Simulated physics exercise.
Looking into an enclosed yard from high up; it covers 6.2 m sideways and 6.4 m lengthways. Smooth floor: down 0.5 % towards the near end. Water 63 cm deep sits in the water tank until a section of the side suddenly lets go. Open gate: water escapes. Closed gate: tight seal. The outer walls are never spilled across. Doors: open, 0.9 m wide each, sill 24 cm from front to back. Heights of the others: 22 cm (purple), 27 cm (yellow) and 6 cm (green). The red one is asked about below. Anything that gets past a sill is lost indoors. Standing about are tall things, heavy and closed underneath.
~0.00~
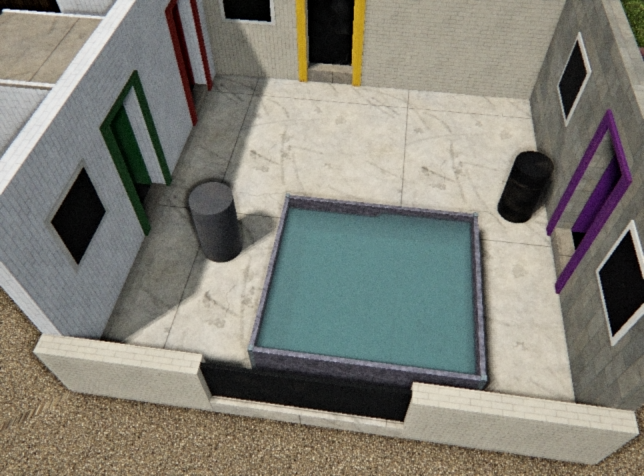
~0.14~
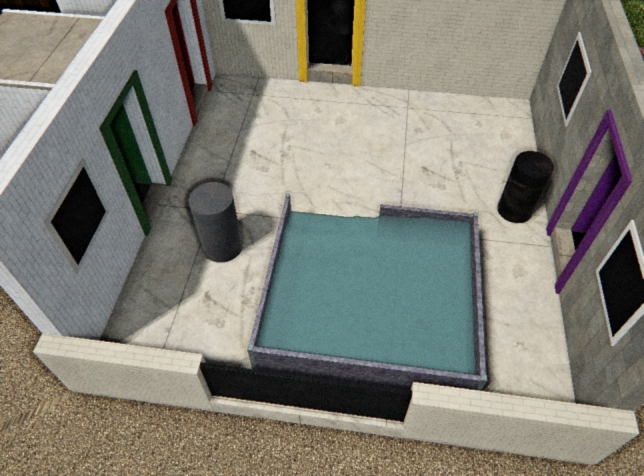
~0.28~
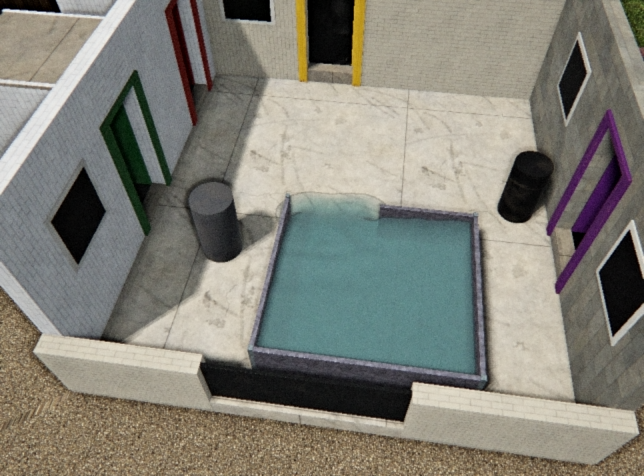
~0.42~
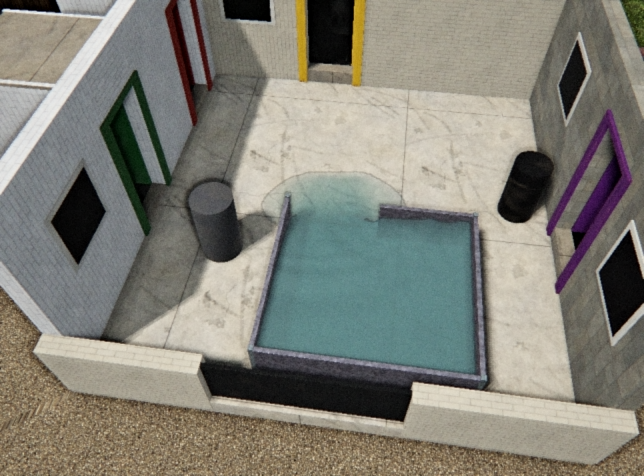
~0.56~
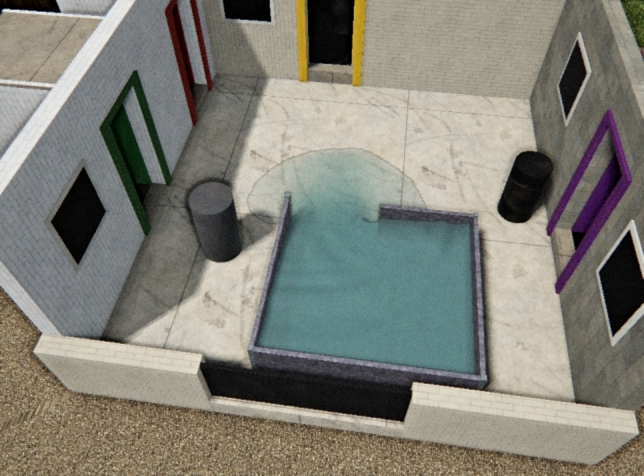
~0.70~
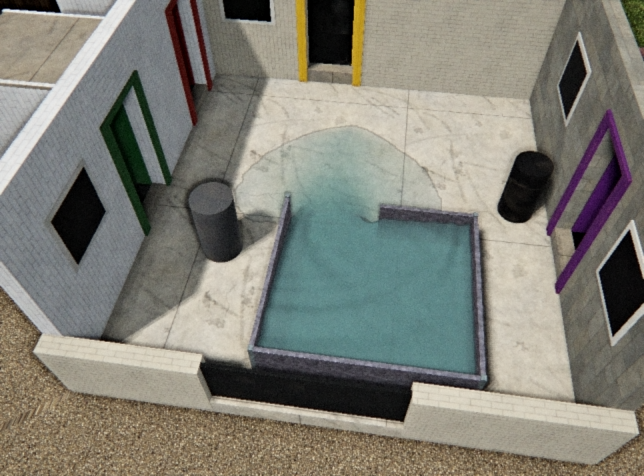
A large square tank of blue-green water sat full and still in a walled yard, then part of its far side opened and water poured out, spreading across the pale floor in a widening fan.
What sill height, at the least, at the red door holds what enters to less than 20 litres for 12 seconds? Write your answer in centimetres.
A height of roughly 22 cm.
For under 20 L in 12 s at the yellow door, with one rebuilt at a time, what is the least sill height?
Door yellow, min height approx. 22 cm.
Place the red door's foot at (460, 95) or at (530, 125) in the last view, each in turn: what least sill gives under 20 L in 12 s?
Minimums: Roughly 12.5 cm and 18 cm.
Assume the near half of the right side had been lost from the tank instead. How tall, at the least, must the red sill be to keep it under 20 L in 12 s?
If so: Around 13.5 cm.
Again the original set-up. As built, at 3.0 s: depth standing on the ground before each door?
In cm: Purple 0, red 27, yellow 27, green 2.
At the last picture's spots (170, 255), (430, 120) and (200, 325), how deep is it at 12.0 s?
The depths come to about 13, 8 and 9 cm.
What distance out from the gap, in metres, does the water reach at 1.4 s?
About 3.8 metres out.
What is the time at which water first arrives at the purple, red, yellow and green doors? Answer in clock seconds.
So purple sees it at 4.5 s, red at 2.0 s, yellow at 1.1 s and green at 2.8 s.
After 1.4 s water covers 40 % of the floor, deepest (36 cm) near (314, 218); it has not reached the red door.
After 3.0 s water covers 55 % of the floor, deepest (37 cm) near (249, 84); 27 cm at the red door, 8 litres in over its 15 cm sill.
After 12.0 s water covers 100 % of the floor, deepest (18 cm) near (266, 390); 13 cm at the red door, 68 litres in over its 15 cm sill.
At the red door as built, the water arrived by 2.0 s and peaked near 28 cm at 3.2 s.
Run again over the same 12 s with other heights there, 33 litres in over 19 cm, 8 litres over 25.5 cm. The limit of 20 litres is kept from about 22 cm up.
